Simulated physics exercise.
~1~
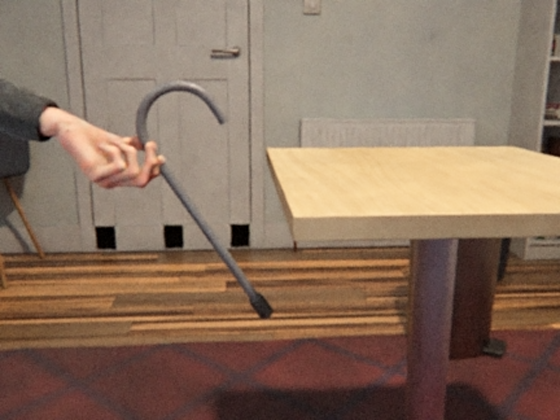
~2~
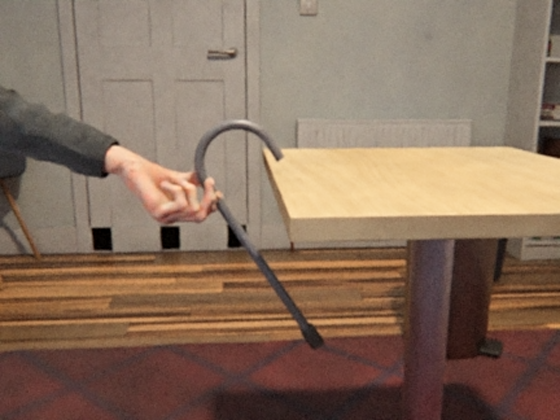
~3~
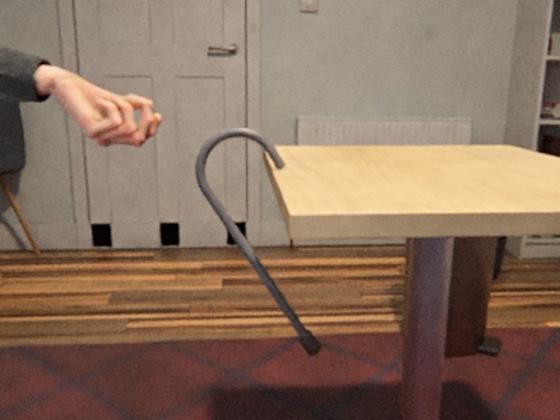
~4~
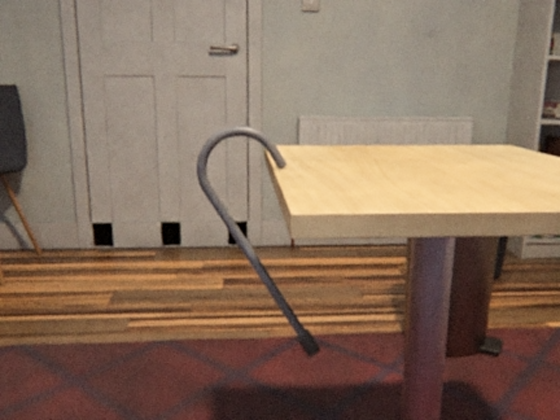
At a table's edge, a hand hooks a grey cane, releases it, and it hangs.
